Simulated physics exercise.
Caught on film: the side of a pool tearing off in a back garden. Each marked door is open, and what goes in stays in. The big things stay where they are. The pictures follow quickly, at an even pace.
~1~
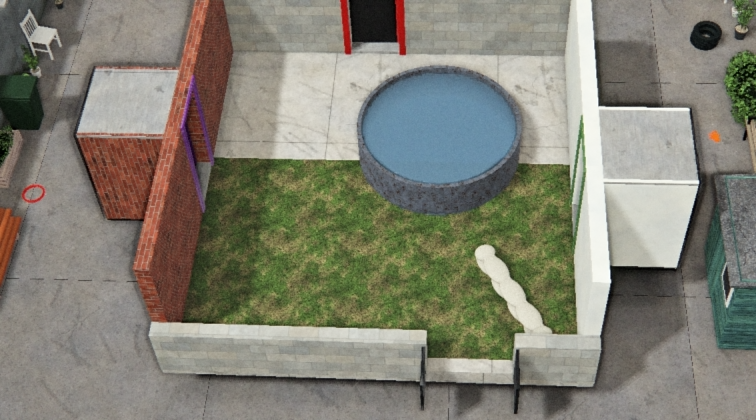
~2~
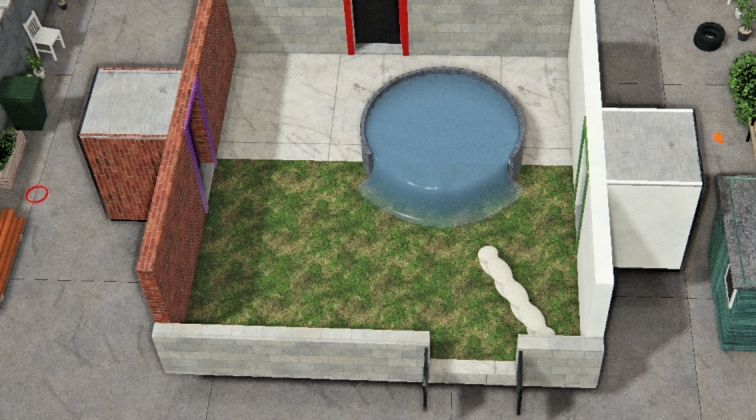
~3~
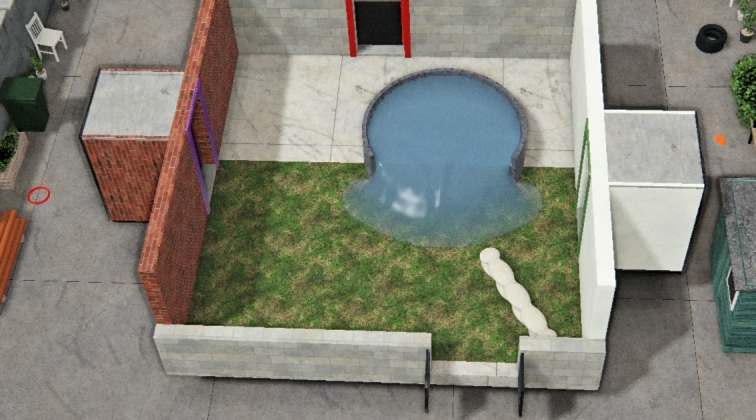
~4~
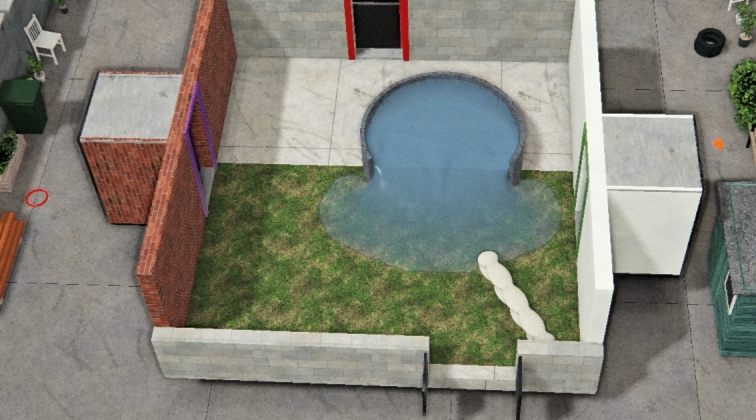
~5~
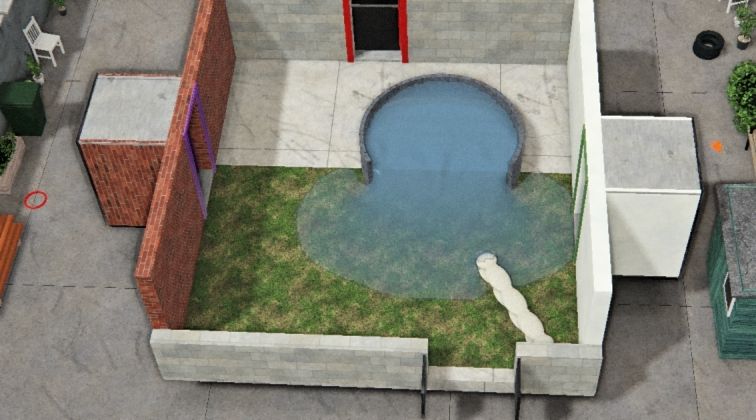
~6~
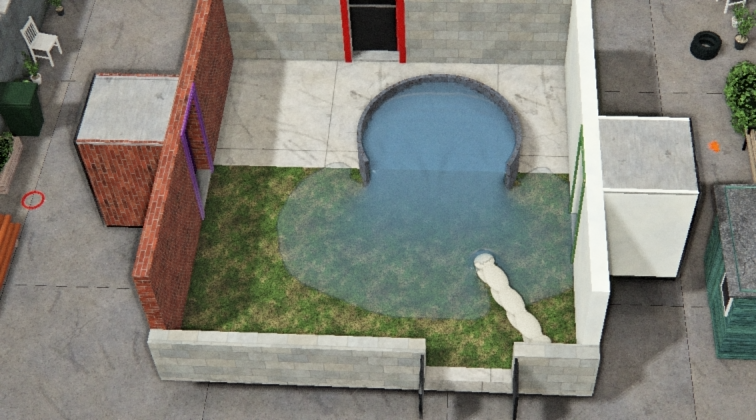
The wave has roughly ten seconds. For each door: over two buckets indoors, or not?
One by one: The red door admits no more than that; the purple door admits no more than that; the green door lets in a lot.
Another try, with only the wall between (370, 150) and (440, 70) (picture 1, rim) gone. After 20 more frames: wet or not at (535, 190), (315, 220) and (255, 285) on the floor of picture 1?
As listed: Dry, flooded, flooded.
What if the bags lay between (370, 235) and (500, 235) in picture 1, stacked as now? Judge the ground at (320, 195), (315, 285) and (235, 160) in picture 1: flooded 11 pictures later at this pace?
In turn: Awash, covered, free of water.
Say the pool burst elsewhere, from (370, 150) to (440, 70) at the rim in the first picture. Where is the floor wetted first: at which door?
It is the one in red.
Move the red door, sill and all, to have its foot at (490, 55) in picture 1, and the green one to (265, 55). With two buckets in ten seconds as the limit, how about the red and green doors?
Red lets less in; green keeps below it.
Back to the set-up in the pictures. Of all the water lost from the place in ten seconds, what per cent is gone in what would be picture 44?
I make it 75 per cent.
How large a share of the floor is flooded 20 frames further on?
Near 60 in a hundred.
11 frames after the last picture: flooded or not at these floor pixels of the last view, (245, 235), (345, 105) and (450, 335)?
In turn: Wet, dry, wet.
A moment on, water covers 45 % of the floor; the red door not reached, the purple door not reached, the green door under two buckets in.
Next, water covers 55 % of the floor; the red door not reached, the purple door not reached, the green door over two buckets in.
Then, water covers 60 % of the floor; the red door not reached, the purple door not reached, the green door over two buckets in.
Later, water covers 75 % of the floor; the red door not reached, the purple door wet at the sill, nothing in, the green door far over two buckets in.
In the end, water covers 95 % of the floor; the red door wet at the sill, nothing in, the purple door wet at the sill, nothing in, the green door far over two buckets in.
